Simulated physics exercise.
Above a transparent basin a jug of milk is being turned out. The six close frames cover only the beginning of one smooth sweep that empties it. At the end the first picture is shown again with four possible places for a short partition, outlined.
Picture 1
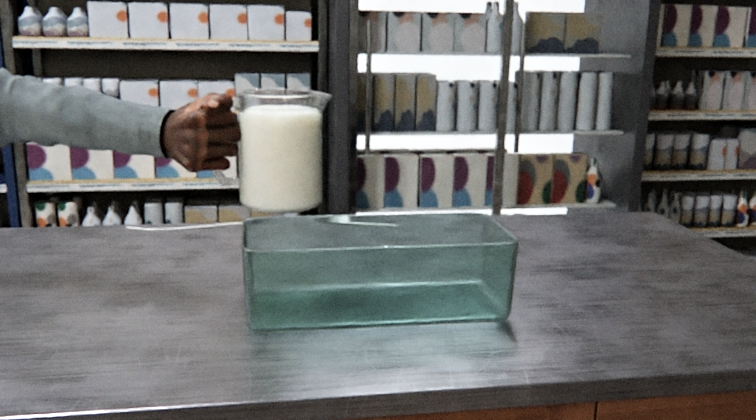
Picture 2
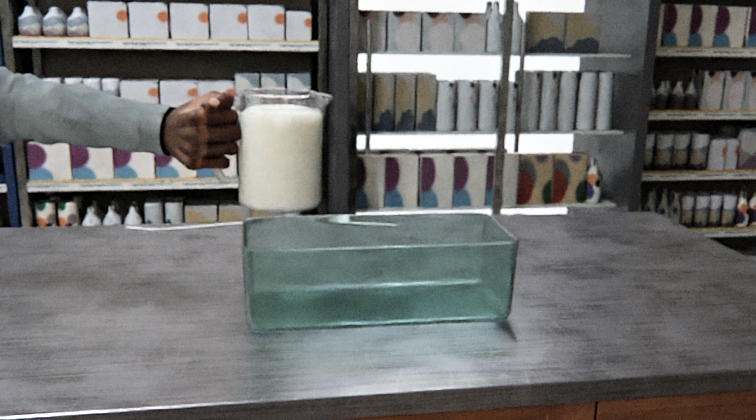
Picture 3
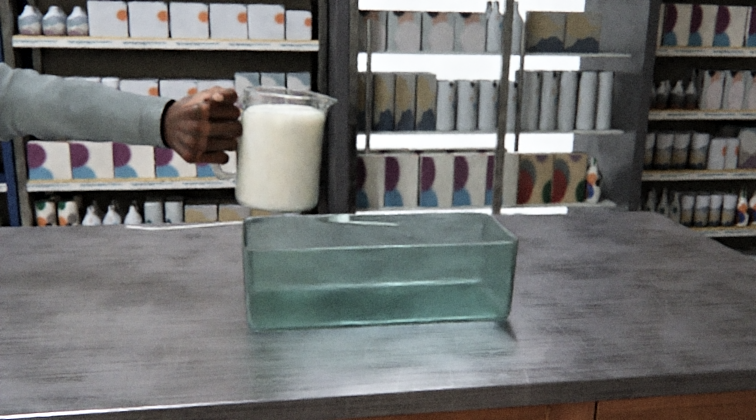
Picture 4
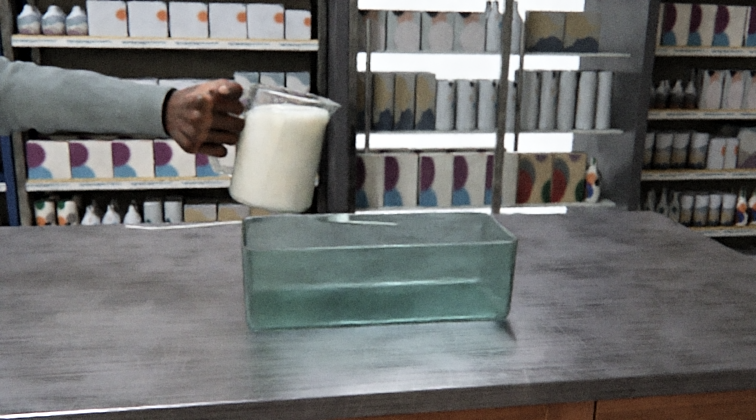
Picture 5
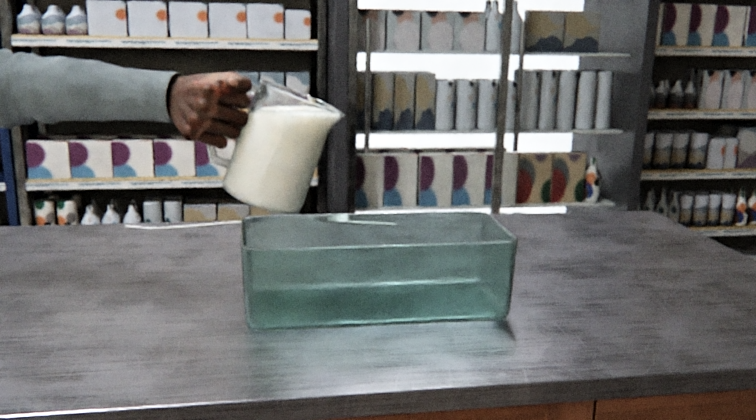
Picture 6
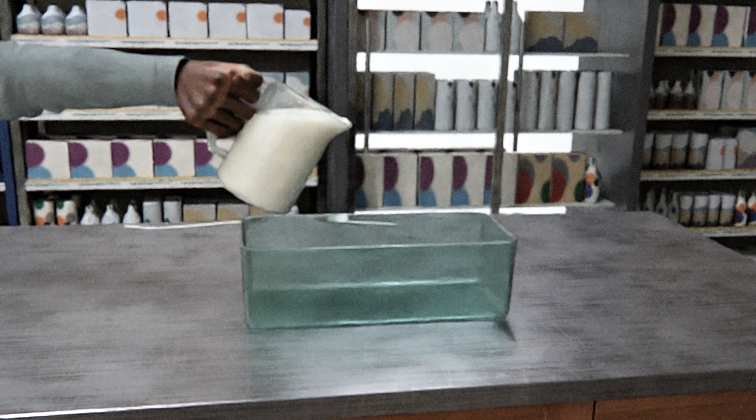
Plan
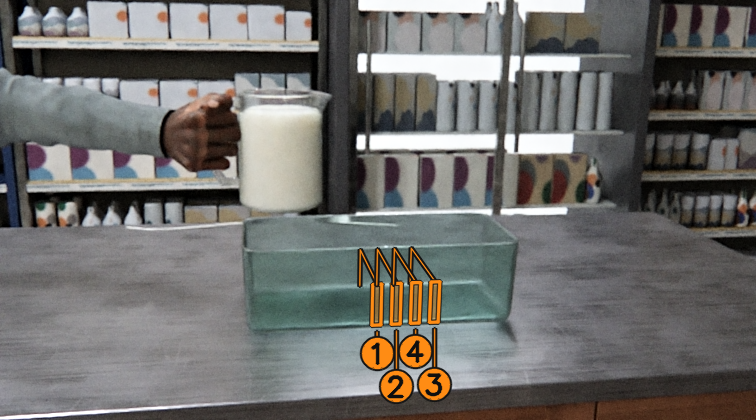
A glass jug of milk, held upright by a hand above a clear greenish basin on a counter, tilted gradually to the right until the milk reached its lip.
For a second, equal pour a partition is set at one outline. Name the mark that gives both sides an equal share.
Slot 2 does it best.
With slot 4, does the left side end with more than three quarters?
Yes.
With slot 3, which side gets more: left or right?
More ends on the left.
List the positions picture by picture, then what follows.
Upright, lip at (330, 95); basin from (247, 331) to (509, 318); nothing has left yet.
Upright, lip at (332, 96); nothing has left yet.
Tipped about 5°, lip at (335, 100); nothing has left yet.
Tipped about 12°, lip at (339, 106); nothing has left yet.
Tipped about 20°, lip at (344, 114); nothing has left yet.
Tipped about 30°, lip at (349, 126); milk is over the lip, down to (349, 126).
On the marked copy, 1 at (377, 331); 2 at (396, 330); 3 at (434, 328); 4 at (415, 329).
If 1 is chosen, about 23 % ends left of the wall and 76 % right of it.
If 2 is chosen, about 54 % ends left of the wall and 45 % right of it.
If 3 is chosen, about 95 % ends left of the wall and 3 % right of it.
If 4 is chosen, about 89 % ends left of the wall and 9 % right of it.
